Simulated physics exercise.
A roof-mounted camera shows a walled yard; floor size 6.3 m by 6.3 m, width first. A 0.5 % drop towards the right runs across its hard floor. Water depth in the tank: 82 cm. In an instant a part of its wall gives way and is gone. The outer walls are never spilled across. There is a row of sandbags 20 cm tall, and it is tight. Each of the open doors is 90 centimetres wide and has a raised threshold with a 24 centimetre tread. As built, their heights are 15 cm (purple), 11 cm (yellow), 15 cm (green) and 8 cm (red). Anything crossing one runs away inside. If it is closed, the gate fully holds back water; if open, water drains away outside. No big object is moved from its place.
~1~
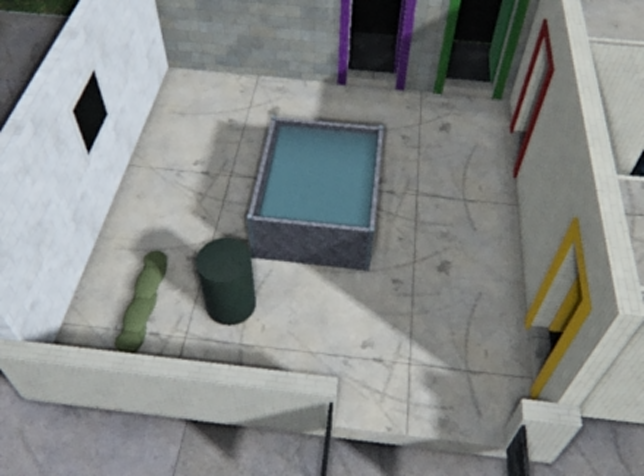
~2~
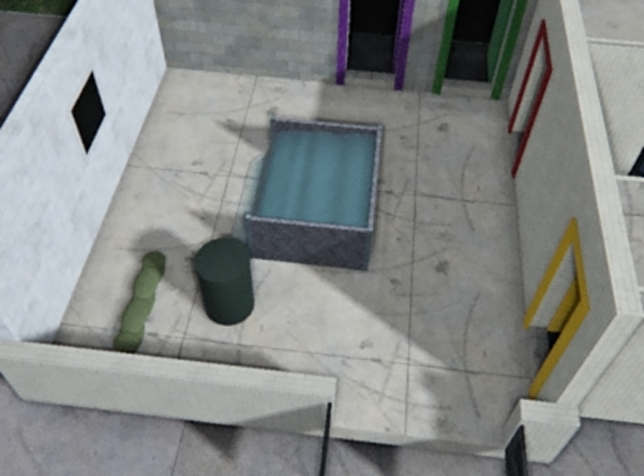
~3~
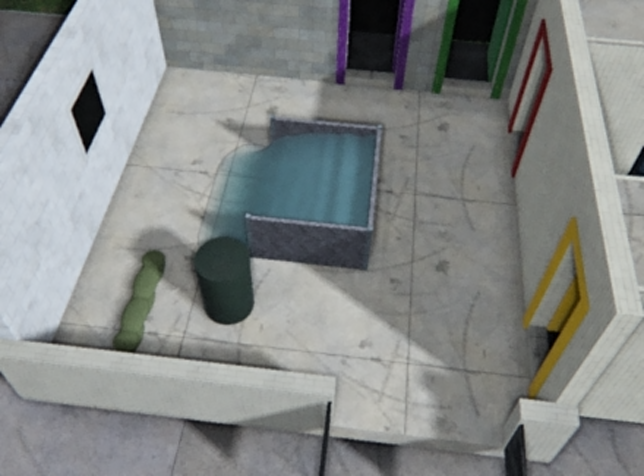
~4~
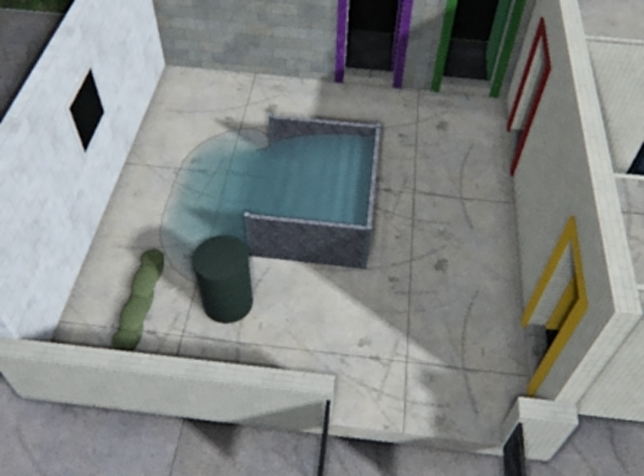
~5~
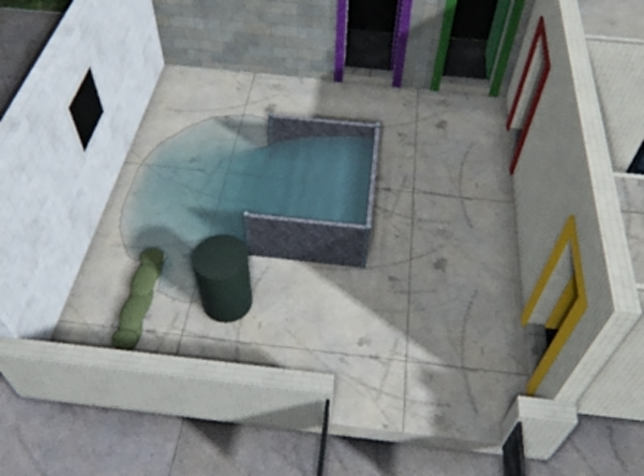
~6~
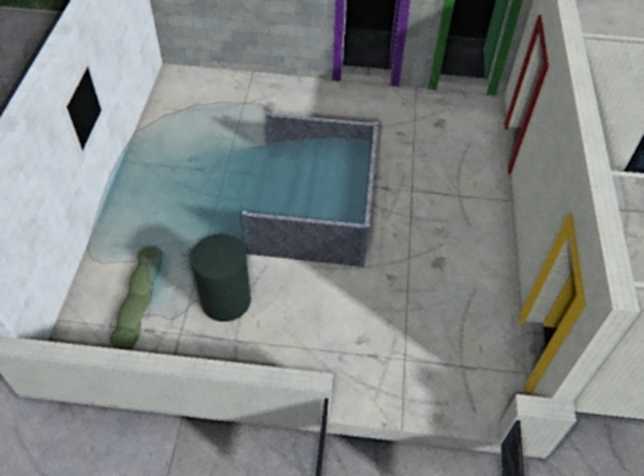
Blue-green water fills a grey, stone-sided tank in the middle of a pale-floored walled yard, seen from high above by a camera that stays almost still. A dark green cylinder and a lumpy green row stand at the lower left, with purple and green doorways behind and red and yellow ones right. The tank's left side vanishes, and water pours out leftward, fanning across the floor around the cylinder towards the white wall.
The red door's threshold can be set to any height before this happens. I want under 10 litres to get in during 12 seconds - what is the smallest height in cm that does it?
You would need about 12 cm.
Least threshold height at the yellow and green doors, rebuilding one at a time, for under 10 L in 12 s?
You'd want about 10.5 centimetres at yellow and about 10.0 centimetres at green.
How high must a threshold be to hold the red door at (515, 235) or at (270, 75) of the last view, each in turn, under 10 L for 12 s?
First place around 10.0 cm, second around 11.0 cm.
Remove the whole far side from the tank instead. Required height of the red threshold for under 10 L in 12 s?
Roughly 15 cm.
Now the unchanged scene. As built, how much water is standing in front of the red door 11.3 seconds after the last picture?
About 10.0 cm.
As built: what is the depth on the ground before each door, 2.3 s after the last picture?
Purple door 2 cm, yellow door 0 cm, green door 0 cm, red door 0 cm.
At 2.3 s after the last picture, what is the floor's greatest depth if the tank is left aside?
Max depth: Around 35 cm.
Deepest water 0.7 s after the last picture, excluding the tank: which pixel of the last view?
Look close to (125, 185).
Then, 0.7 s after the last picture water covers 30 % of the floor, deepest (48 cm) near (125, 185); it has not reached the red door.
Then, 2.3 s after the last picture water covers 50 % of the floor, deepest (35 cm) near (37, 369); it has not reached the red door.
Then, 11.3 s after the last picture water covers 95 % of the floor, deepest (10 cm) near (497, 121); 10 cm at the red door, 73 litres in over its 8 cm threshold.
At the red door as built, the water peaked near 15 cm, 4.9 s after the last picture.
Run again over the same 12 s with other heights there, 31 litres in over 10 cm, 3 litres over 13.5 cm. The limit of 10 litres is kept from about 12 cm up.
